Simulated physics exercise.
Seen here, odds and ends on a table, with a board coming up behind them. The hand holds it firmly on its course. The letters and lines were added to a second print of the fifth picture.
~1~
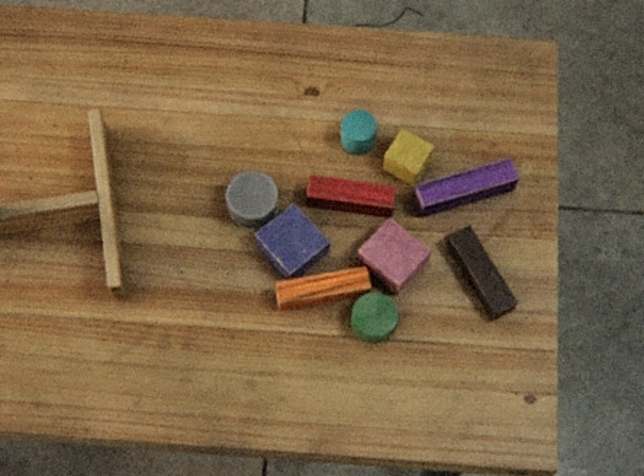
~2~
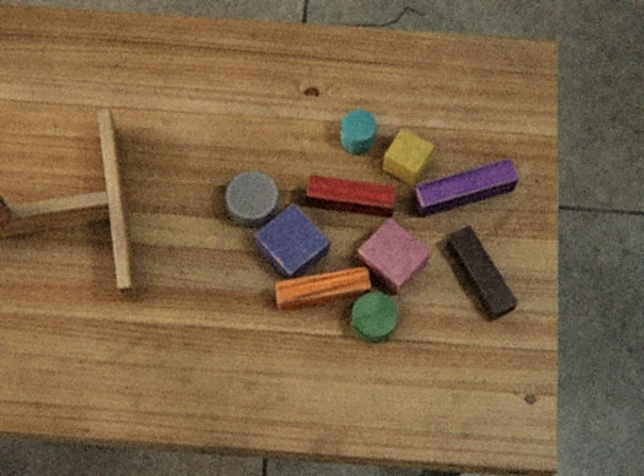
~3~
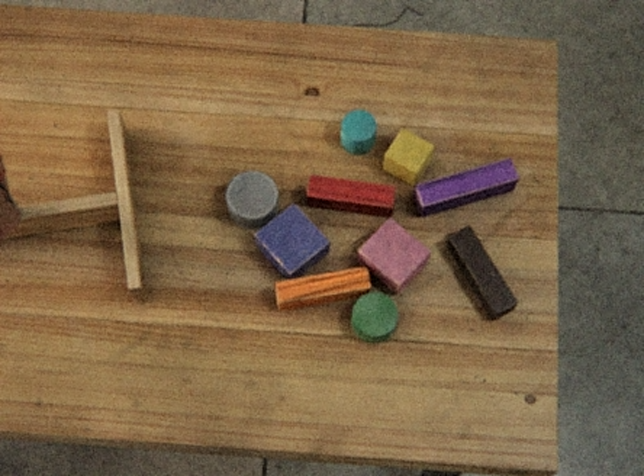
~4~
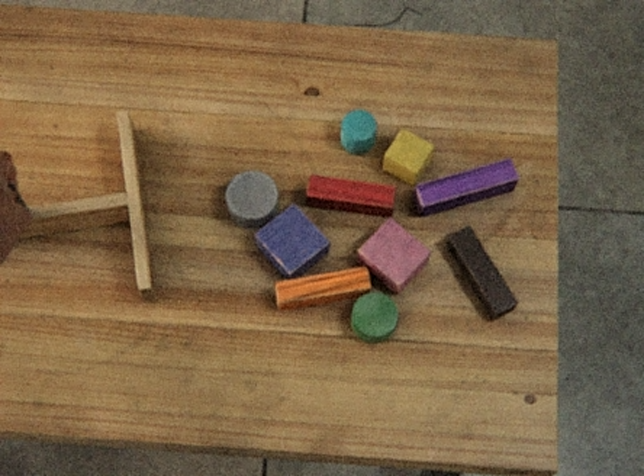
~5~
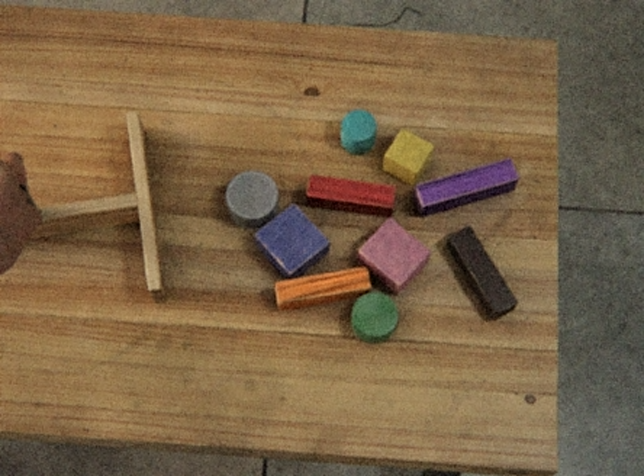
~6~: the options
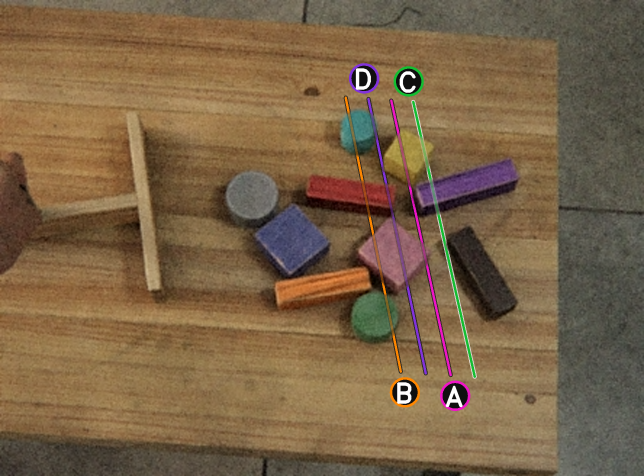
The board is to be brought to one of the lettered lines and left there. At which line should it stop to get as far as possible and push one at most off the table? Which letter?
At A, and not beyond.
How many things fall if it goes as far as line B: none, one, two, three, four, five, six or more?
In all, none.
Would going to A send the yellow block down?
By then, no.
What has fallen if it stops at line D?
The purple stick.
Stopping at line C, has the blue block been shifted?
By then, yes.
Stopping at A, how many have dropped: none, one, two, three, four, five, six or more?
One.
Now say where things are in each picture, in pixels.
In the first frame, pink block (394, 256); red stick (351, 196); black bar (482, 273).
In the second frame, board (114, 196); orange stick (323, 289).
In the third frame, board (123, 197); green tin (375, 318).
In the fourth frame, board (134, 197); turquoise tin (359, 132).
In the fifth frame, board (143, 198); yellow block (408, 157); pink block (394, 256); red stick (351, 196).
On the marked copy, A at (420, 231); B at (372, 228); C at (443, 233); D at (396, 230).
Taking A. A third of the way, board (241, 205); grey tin (273, 195); black bar (482, 273).
Two thirds of the way, board (341, 211); purple stick (529, 180); black bar (486, 272).
When it is over, board (417, 216); purple stick over the edge; black bar (547, 278); one fallen.
As for the rest, B is within the limit but short; C drops two; D is within the limit but short.
